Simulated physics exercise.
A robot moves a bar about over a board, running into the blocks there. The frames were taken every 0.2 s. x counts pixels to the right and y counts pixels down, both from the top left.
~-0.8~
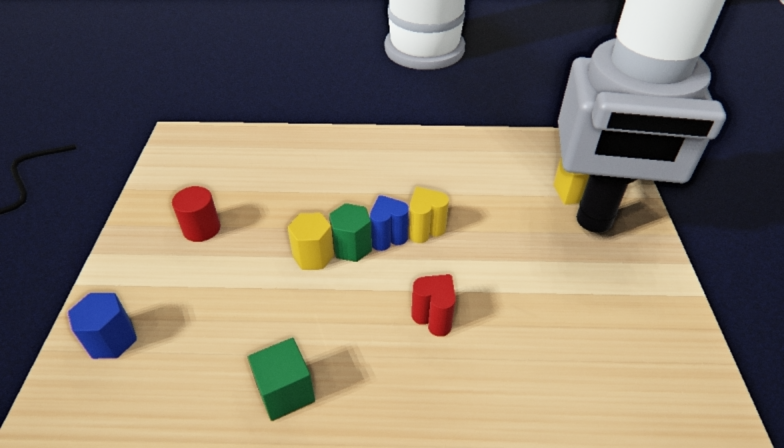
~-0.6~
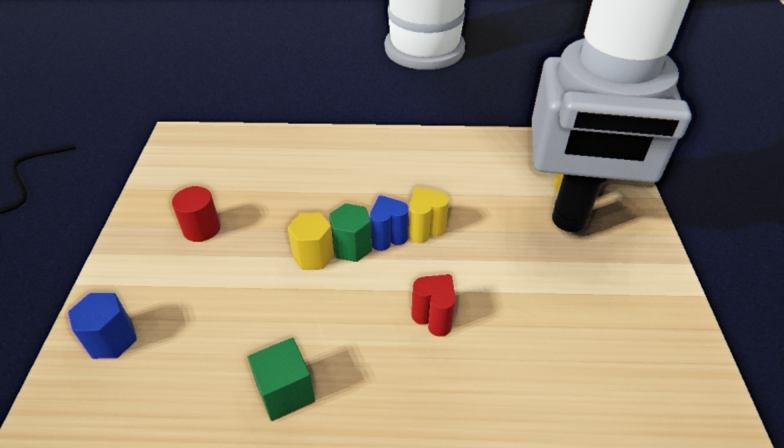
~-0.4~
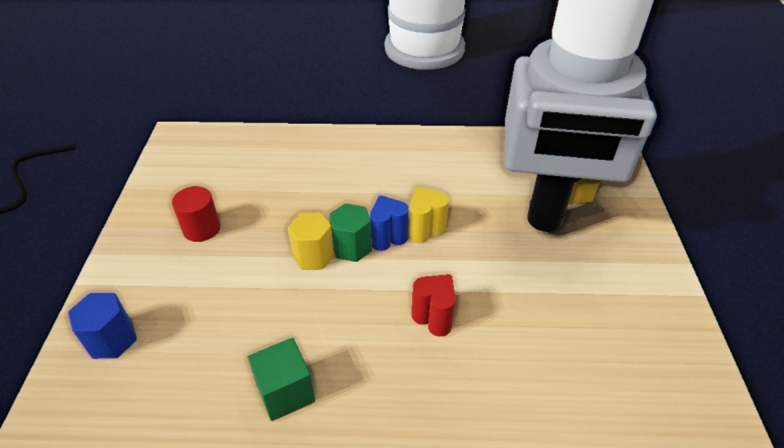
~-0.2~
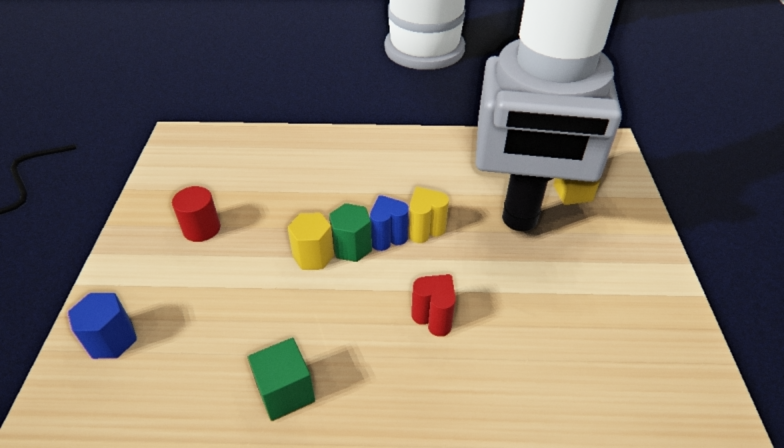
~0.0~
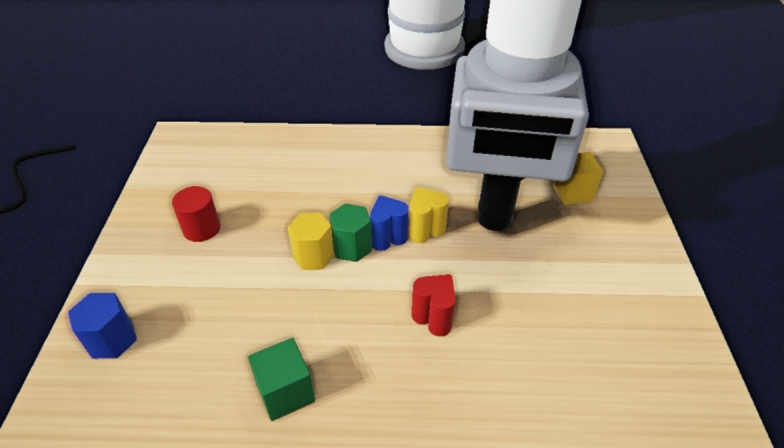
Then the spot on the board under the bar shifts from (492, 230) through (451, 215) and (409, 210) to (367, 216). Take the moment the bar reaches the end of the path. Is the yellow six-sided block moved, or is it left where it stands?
That block stands still.
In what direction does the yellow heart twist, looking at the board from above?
It turns counter-clockwise.
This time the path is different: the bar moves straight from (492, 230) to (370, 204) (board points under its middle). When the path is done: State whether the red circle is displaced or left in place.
That block remains where it is.
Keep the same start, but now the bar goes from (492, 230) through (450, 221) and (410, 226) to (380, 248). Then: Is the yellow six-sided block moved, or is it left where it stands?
That one moves away.
On the path given first. One third of the way, bar at (453, 205); nothing pushed yet.
Two thirds of the way, bar at (408, 199); green six-sided block at (346, 218); blue heart at (387, 215), turned 30° clockwise; yellow heart at (415, 205), turned 50° anticlockwise.
At the end, bar at (366, 205); yellow six-sided block in place; green six-sided block at (346, 218); blue heart at (387, 215), turned 30° clockwise; yellow heart at (415, 205), turned 50° anticlockwise.
